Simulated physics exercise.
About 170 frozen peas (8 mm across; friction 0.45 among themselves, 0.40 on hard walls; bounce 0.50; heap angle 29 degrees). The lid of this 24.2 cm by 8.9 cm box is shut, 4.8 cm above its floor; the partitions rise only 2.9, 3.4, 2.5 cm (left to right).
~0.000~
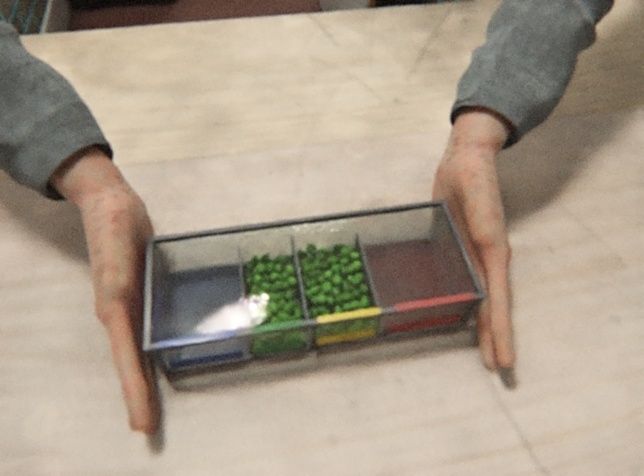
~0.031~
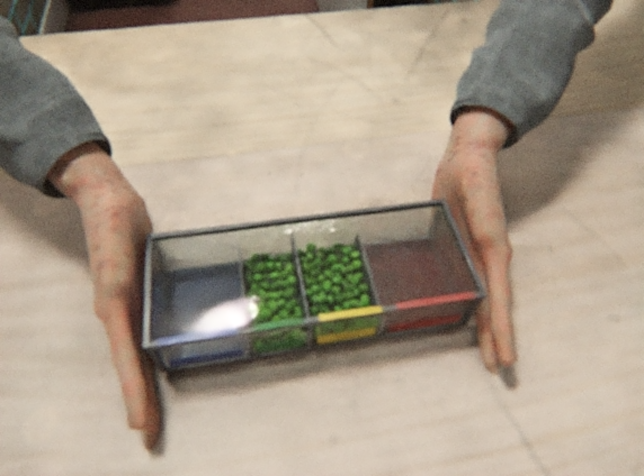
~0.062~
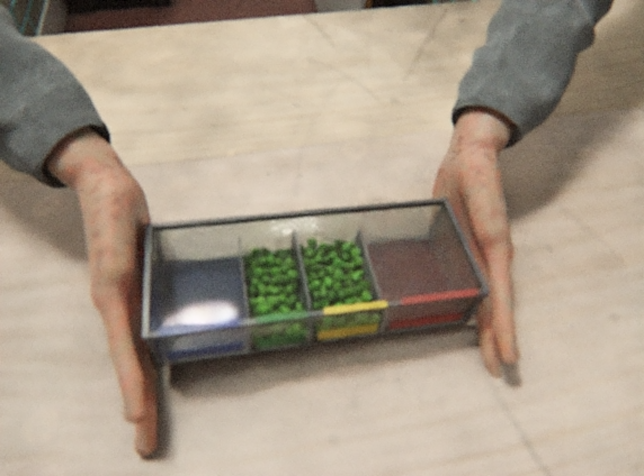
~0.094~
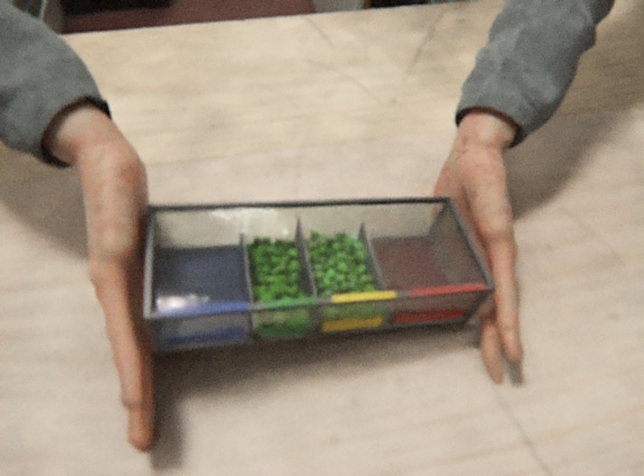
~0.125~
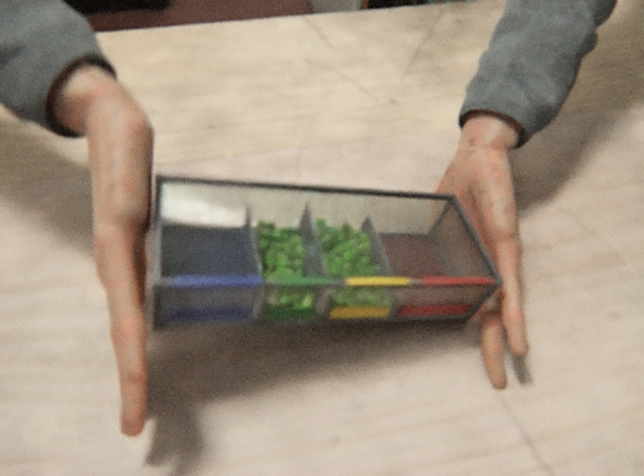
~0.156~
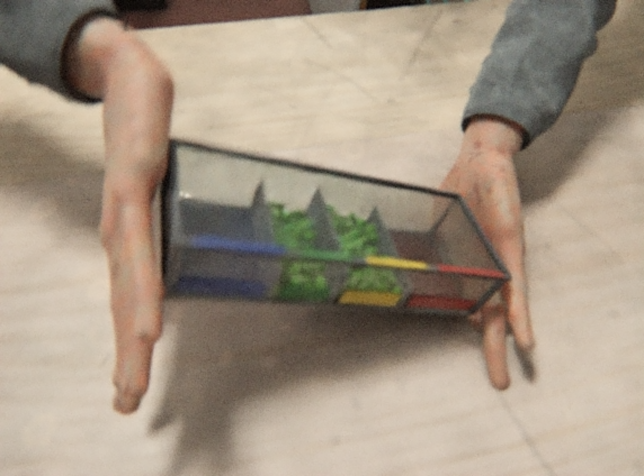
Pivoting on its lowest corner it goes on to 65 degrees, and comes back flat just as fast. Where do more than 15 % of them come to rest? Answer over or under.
Red over, blue under, green over, yellow over.
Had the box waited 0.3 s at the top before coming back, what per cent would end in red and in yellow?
Then: Red 20, yellow 45.
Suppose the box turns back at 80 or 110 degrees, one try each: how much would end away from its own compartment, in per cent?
About 55 and 70 per cent.
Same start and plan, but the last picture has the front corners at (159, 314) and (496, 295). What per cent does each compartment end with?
Red 10, blue 0, green 40, yellow 55.
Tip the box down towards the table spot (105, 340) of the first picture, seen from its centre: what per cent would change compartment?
About 20 per cent.
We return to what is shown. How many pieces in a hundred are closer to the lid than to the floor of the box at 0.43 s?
Roughly 30 per cent.
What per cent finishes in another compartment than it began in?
Roughly 30 per cent.
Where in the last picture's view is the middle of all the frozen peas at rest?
Near (341, 273).
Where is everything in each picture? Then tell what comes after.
In the first frame, box tilt 0 degrees, front corners at (150, 345) and (479, 295); green 40 %, yellow 60 %.
In the second frame, box tilt 1 degrees, front corners at (150, 343) and (480, 294).
In the third frame, box tilt 4 degrees, front corners at (149, 333) and (483, 291), lowest corner right back.
In the fourth frame, box tilt 9 degrees, front corners at (151, 314) and (489, 287), lowest corner right back.
In the fifth frame, box tilt 16 degrees, front corners at (160, 282) and (497, 281), lowest corner right back.
In the sixth frame, box tilt 24 degrees, front corners at (180, 241) and (505, 276), lowest corner right back; green 40 %, yellow 60 %. The box's pace is about 250 degrees a second.
Then, at 0.43 s, tilt 62 degrees; red 10 %, green 35 %, yellow 55 %.
After 0.61 s, tilt 22 degrees; red 20 %, green 30 %, yellow 50 %.
Then, at 0.91 s, tilt 0 degrees; red 20 %, green 30 %, yellow 50 %.
By 1.3 s all is still; red 20 %, blue 0 %, green 30 %, yellow 50 %.
